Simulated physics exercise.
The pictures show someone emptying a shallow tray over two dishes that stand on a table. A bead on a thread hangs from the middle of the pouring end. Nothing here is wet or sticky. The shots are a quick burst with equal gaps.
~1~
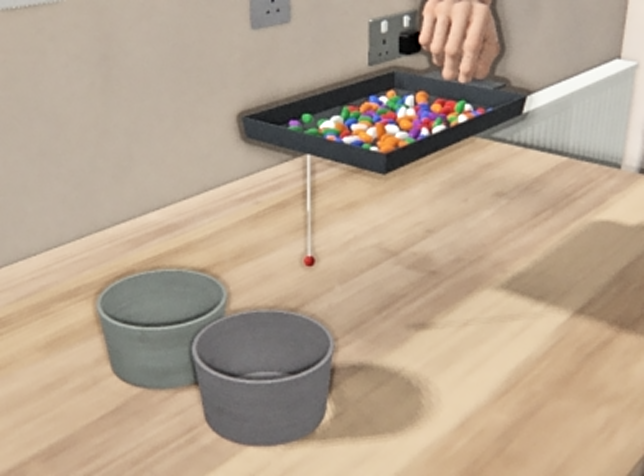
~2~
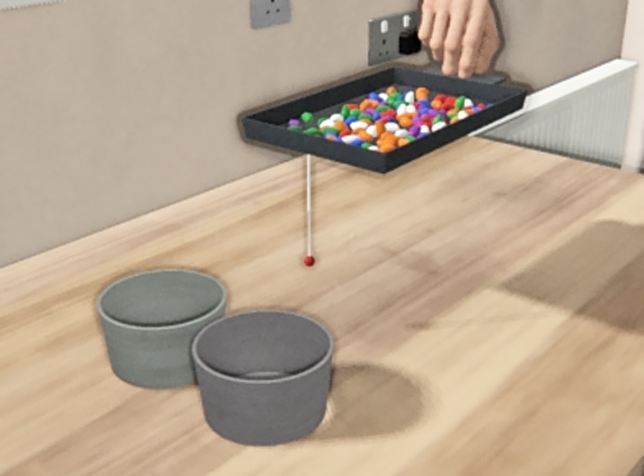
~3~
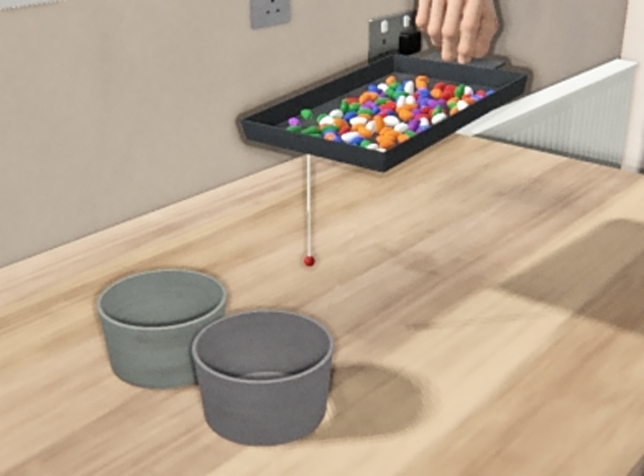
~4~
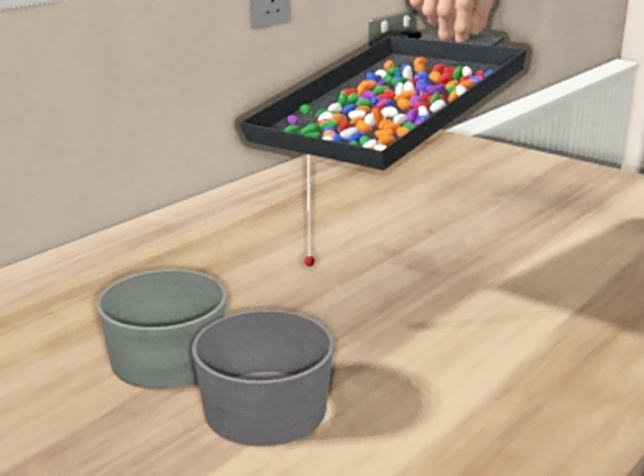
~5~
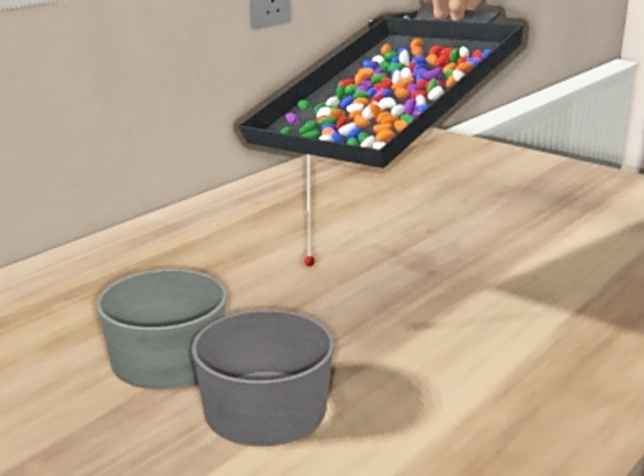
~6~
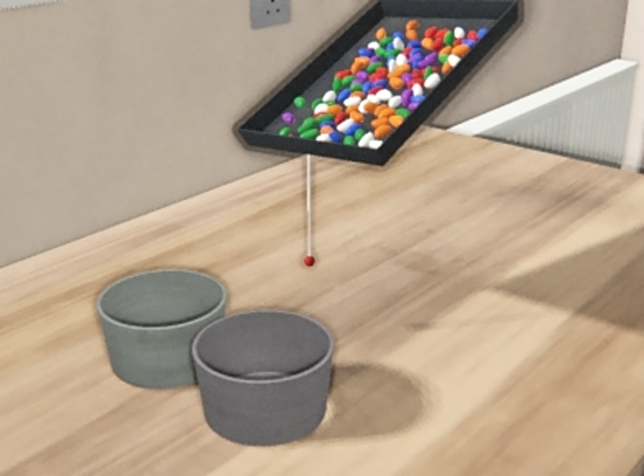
Dark tray of colourful jelly beans tilting steadily as a hand raises its far end, above two grey dishes standing still on a wooden table.
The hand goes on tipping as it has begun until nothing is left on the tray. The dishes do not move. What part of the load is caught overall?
In the dishes lies under half of it.
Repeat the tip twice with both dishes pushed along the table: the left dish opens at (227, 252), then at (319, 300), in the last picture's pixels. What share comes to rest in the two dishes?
The first gives 50 %, the second 20 %.
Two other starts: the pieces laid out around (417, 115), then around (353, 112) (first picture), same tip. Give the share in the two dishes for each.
About 20 and 20 per cent.
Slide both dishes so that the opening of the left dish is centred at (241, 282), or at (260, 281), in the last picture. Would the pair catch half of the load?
In turn: The larger part; over half.
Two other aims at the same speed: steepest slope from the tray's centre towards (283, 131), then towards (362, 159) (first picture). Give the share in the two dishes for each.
First some 0, then 10 per cent.
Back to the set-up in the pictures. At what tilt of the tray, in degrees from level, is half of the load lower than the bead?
Near 115 degrees.
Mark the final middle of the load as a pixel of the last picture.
Roughly at (248, 339).
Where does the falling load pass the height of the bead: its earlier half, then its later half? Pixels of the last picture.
Early half (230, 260), late half (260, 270).
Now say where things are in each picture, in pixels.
Corners of the pouring end at (246, 117) and (385, 152), level; middle of the load at (387, 124), jelly beans; left dish at (115, 347); right dish at (215, 400); bead on its thread at (310, 261), in the first picture.
Corners of the pouring end at (246, 118) and (384, 152), level; middle of the load at (387, 122), in the second picture.
Corners of the pouring end at (245, 119) and (383, 150), tipped barely, lowest at the left corner; middle of the load at (387, 115), in the third picture.
Corners of the pouring end at (243, 122) and (381, 149), tipped a little, lowest at the left corner; middle of the load at (385, 105), in the fourth picture.
Corners of the pouring end at (242, 125) and (379, 148), tipped clearly, lowest at the left corner; middle of the load at (383, 95), in the fifth picture.
Corners of the pouring end at (241, 128) and (376, 147), tipped clearly, lowest at the left corner; middle of the load at (380, 86); left dish at (115, 347); right dish at (215, 400), in the sixth picture.
Soon, tray tipped steeply; all on the tray.
A while on, tray tipped past a quarter turn; about half on the tray; a stray few in the right dish; a stray few in the left dish; about a quarter outside both; about a third in the air.
Towards the end, tray tipped past a quarter turn; a small part in the right dish; a small part in the left dish; most outside both.
Finally, tray tipped past a quarter turn; a small part in the right dish; a small part in the left dish; most outside both.
